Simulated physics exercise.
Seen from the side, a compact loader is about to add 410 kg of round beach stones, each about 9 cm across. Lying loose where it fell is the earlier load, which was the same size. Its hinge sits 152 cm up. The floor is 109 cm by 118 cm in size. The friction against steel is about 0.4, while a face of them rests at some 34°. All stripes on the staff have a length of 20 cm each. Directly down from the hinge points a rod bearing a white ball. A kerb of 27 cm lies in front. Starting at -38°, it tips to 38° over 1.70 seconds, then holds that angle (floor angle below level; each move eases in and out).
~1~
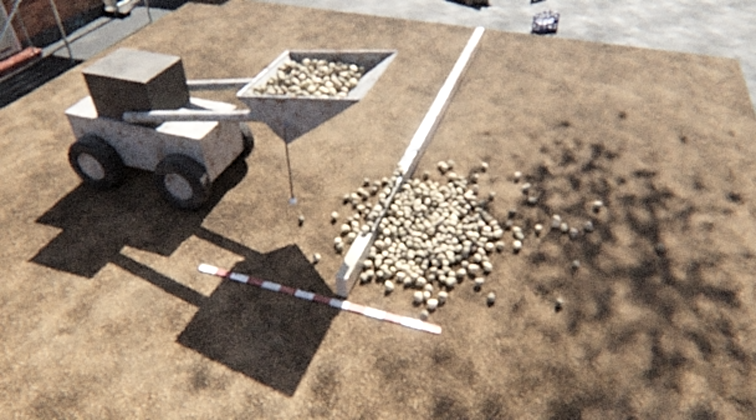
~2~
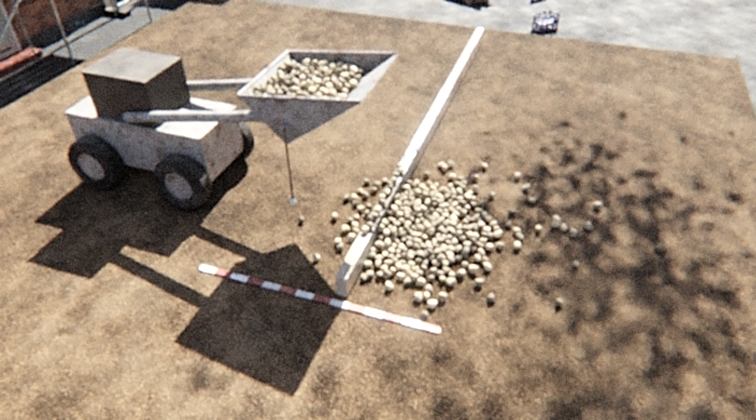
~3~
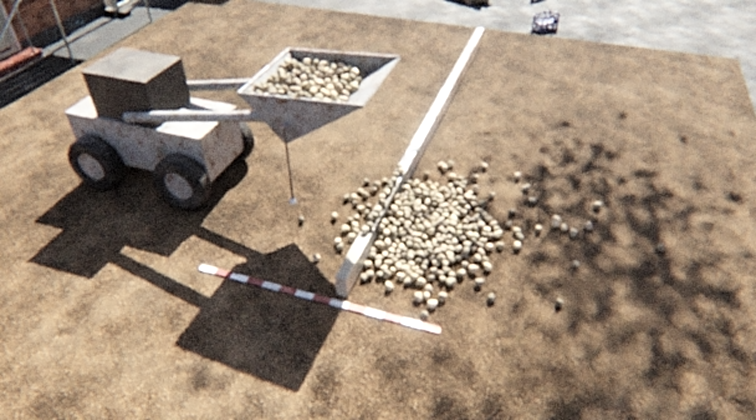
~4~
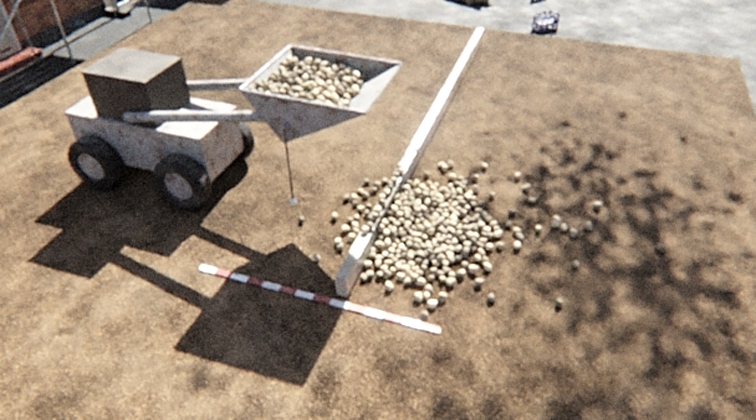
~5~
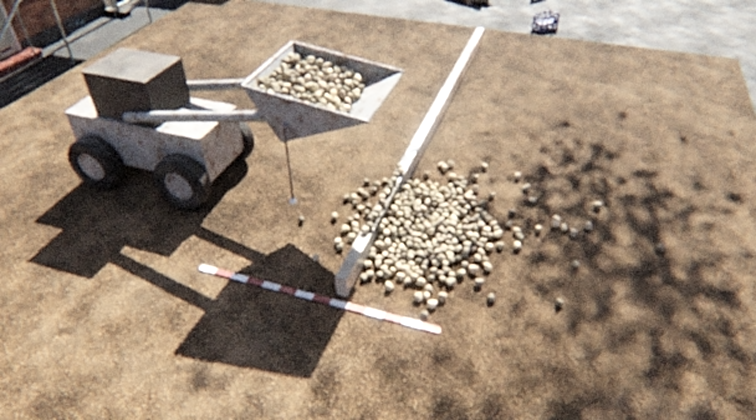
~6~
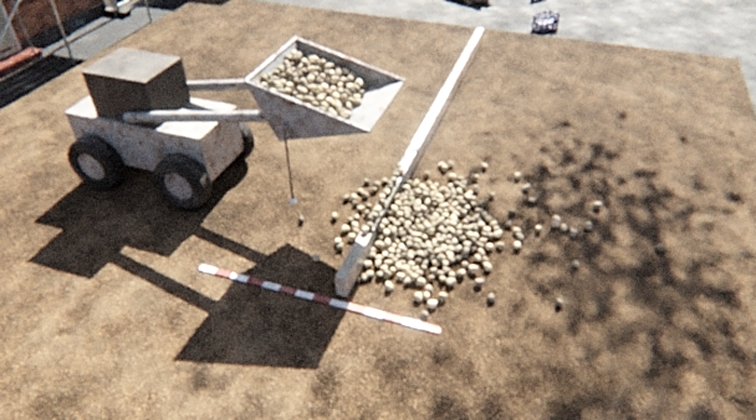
We see a small wheeled loader holding a bucket of pale round stones beside a long kerb, with more stones heaped mostly beyond it; the bucket slowly tilts forward, its front lip lowering slightly, while the loader stays still.
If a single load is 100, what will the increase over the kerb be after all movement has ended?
The increase will be around 95 per cent.
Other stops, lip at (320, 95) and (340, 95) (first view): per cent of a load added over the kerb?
Case one about 15 %, case two about 50 %.
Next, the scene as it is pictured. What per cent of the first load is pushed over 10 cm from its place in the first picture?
Near 30 per cent, I reckon.
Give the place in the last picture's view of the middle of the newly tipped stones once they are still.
Their middle is at about (421, 218).
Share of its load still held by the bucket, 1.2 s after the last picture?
Roughly 45 per cent of its load.
Then, 0.7 s after the last picture the floor is at 26°; in per cent of one load, 100 in the bucket, 8 on this side of the kerb, 92 over the kerb; the foremost stones are at (584, 239).
Then, 1.2 s after the last picture the floor is at 38°; in per cent of one load, 44 in the bucket, 34 on this side of the kerb, 122 over the kerb; the foremost stones are at (584, 239).
Then, 1.6 s after the last picture the floor is at 38°; in per cent of one load, 5 in the bucket, 28 on this side of the kerb, 167 over the kerb; the foremost stones are at (584, 239).
Then, 4.3 s after the last picture the floor is at 38°; in per cent of one load, 0 in the bucket, 14 on this side of the kerb, 186 over the kerb; the foremost stones are at (584, 239). Net gain over the kerb, 95.
